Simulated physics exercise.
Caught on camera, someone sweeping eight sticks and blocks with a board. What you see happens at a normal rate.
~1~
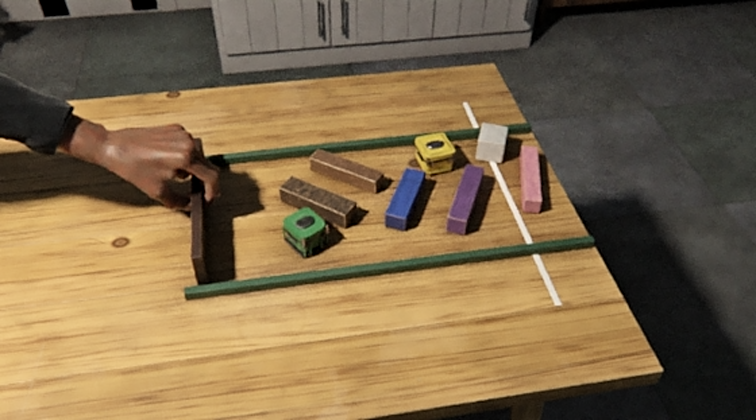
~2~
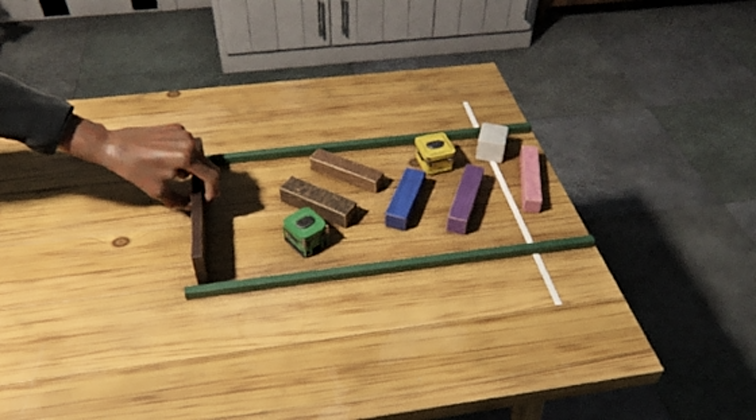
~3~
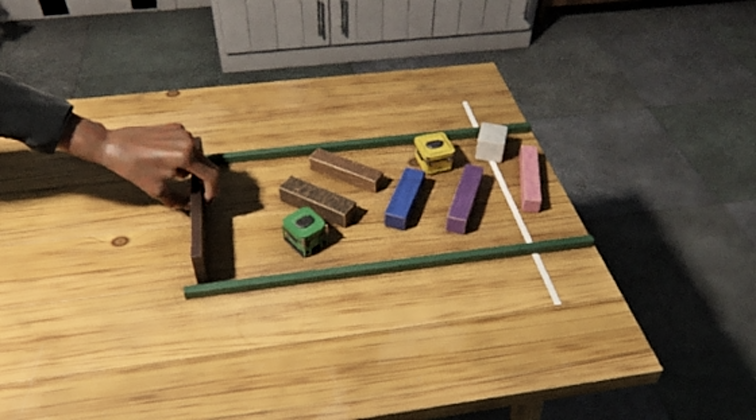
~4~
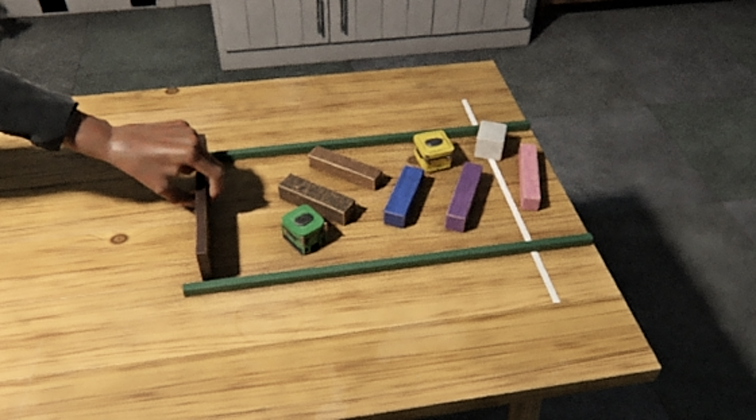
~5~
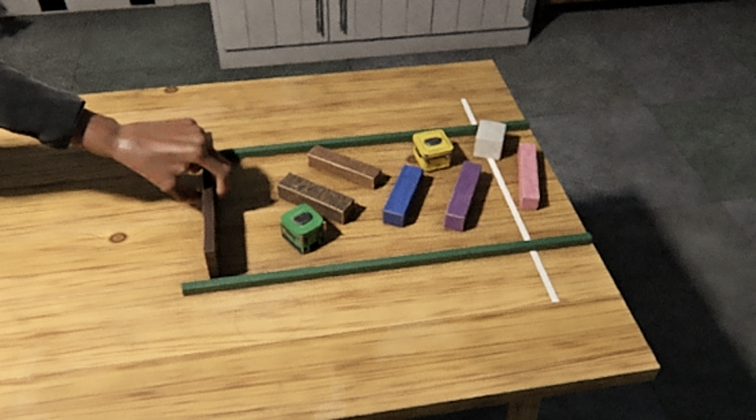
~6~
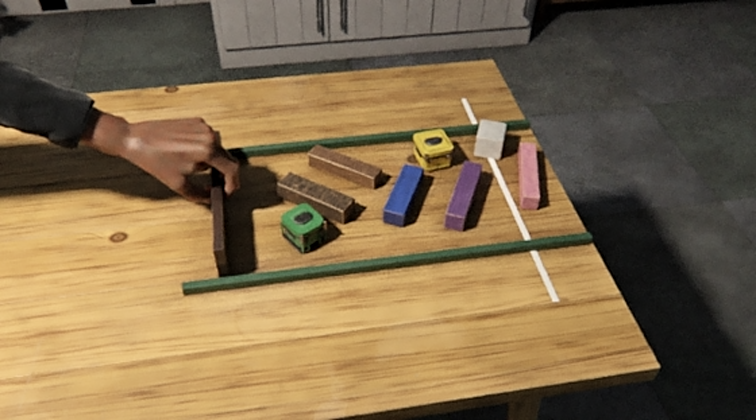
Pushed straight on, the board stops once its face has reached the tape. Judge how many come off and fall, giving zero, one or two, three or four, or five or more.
The number gone is middling: Three or four.
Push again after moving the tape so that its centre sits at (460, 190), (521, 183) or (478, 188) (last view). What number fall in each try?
Going through each try, you'd get 0, 5 and 1.
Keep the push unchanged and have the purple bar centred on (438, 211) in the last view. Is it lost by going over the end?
From there it tumbles off.
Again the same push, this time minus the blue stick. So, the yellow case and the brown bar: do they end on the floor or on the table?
I'd say the yellow case stays where it is, while the brown bar stays where it is.
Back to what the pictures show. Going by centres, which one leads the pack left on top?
Answer - the yellow case.
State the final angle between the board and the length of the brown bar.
About 25°.
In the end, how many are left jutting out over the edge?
That would be 1.
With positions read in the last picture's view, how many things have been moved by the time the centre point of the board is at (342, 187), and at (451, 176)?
Note: First position 4; second position 8.
A little later, none off yet; pink bar at rest near (529, 175); white block at rest near (490, 140); purple bar at rest near (464, 195).
Next, none off yet; pink bar at rest near (529, 175); white block at rest near (490, 140); purple bar shifted a little near (482, 195).
Later still, none off yet; pink bar shifted a little near (554, 172); white block shifted about its own width near (518, 131); purple bar shifted about its own width near (547, 187).
When it is over, the number that fall off is three or four; down, blue stick, purple bar, white block and pink bar.
